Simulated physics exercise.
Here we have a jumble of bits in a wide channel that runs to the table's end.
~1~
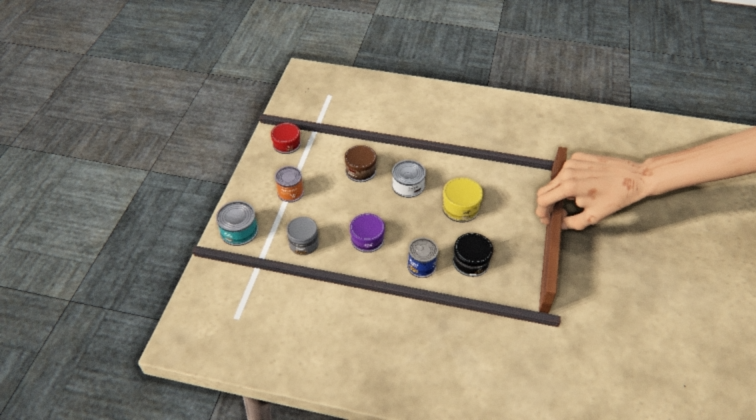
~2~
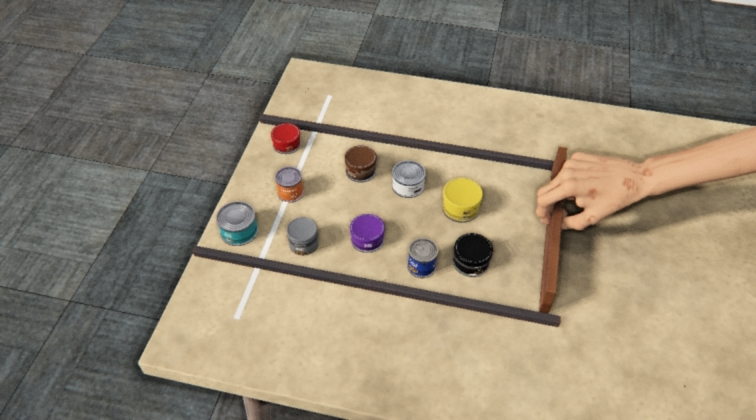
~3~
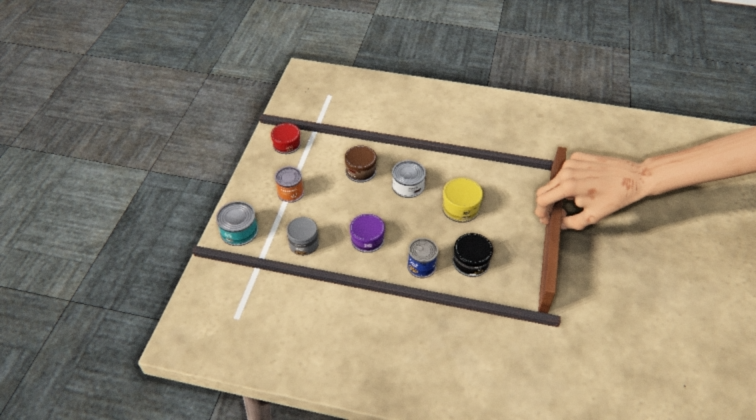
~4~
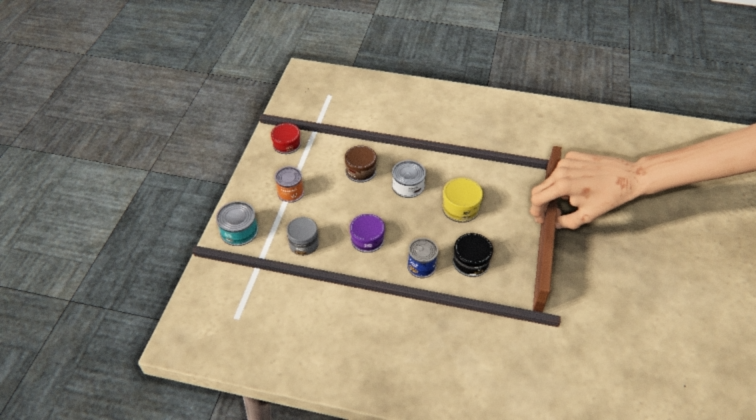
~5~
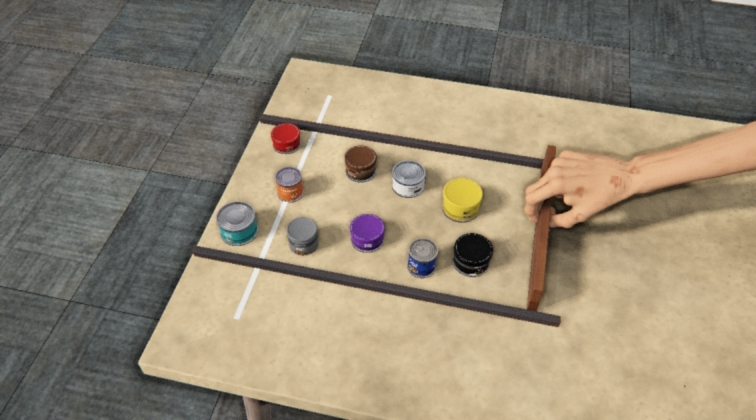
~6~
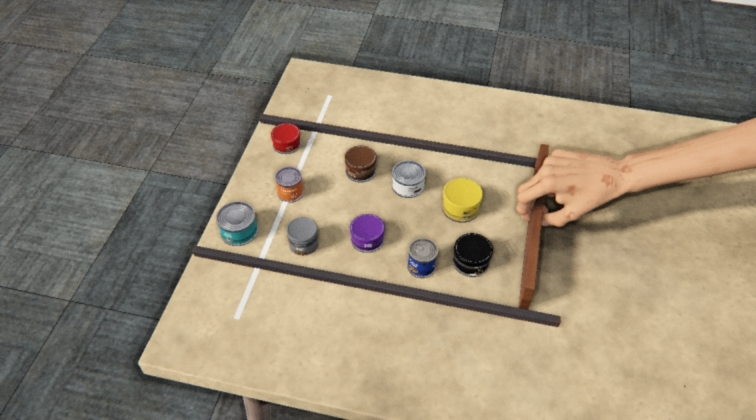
A hand sliding a wooden board slightly left between two dark rails, with colourful tins and tubs sitting still on the table.
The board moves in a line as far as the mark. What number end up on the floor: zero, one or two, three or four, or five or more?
Here the number that fall off is one or two.
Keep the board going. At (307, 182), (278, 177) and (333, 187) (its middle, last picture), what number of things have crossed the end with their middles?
It would be 0, 2 and 0.
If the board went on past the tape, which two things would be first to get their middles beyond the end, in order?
In order: The red tin, then the turquoise tin.
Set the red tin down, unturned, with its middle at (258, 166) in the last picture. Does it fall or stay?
It remains up.
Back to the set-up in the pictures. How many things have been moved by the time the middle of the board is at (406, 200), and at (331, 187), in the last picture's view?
6 and 9.
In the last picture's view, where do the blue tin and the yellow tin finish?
About (250, 241), and the other about (277, 170).
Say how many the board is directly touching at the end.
4 of them.
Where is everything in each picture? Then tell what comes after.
Turquoise tin (237, 223); red tin (286, 139); orange tin (289, 184); board (554, 225); tape (290, 192), in the first frame.
Red tin (286, 139); yellow tin (462, 200), in the second frame.
Orange tin (290, 185); grey tub (303, 236), in the third frame.
Turquoise tin (237, 223); purple tin (367, 233), in the fourth frame.
Red tin (286, 139); blue tin (422, 258), in the fifth frame.
Turquoise tin (237, 223); red tin (286, 139); orange tin (290, 185); board (534, 222); tape (290, 192), in the sixth frame.
Soon after, none off yet; turquoise tin at rest near (237, 223); red tin at rest near (286, 139); orange tin at rest near (290, 185).
In the end, the number that fall off is one or two; gone, red tin and turquoise tin.
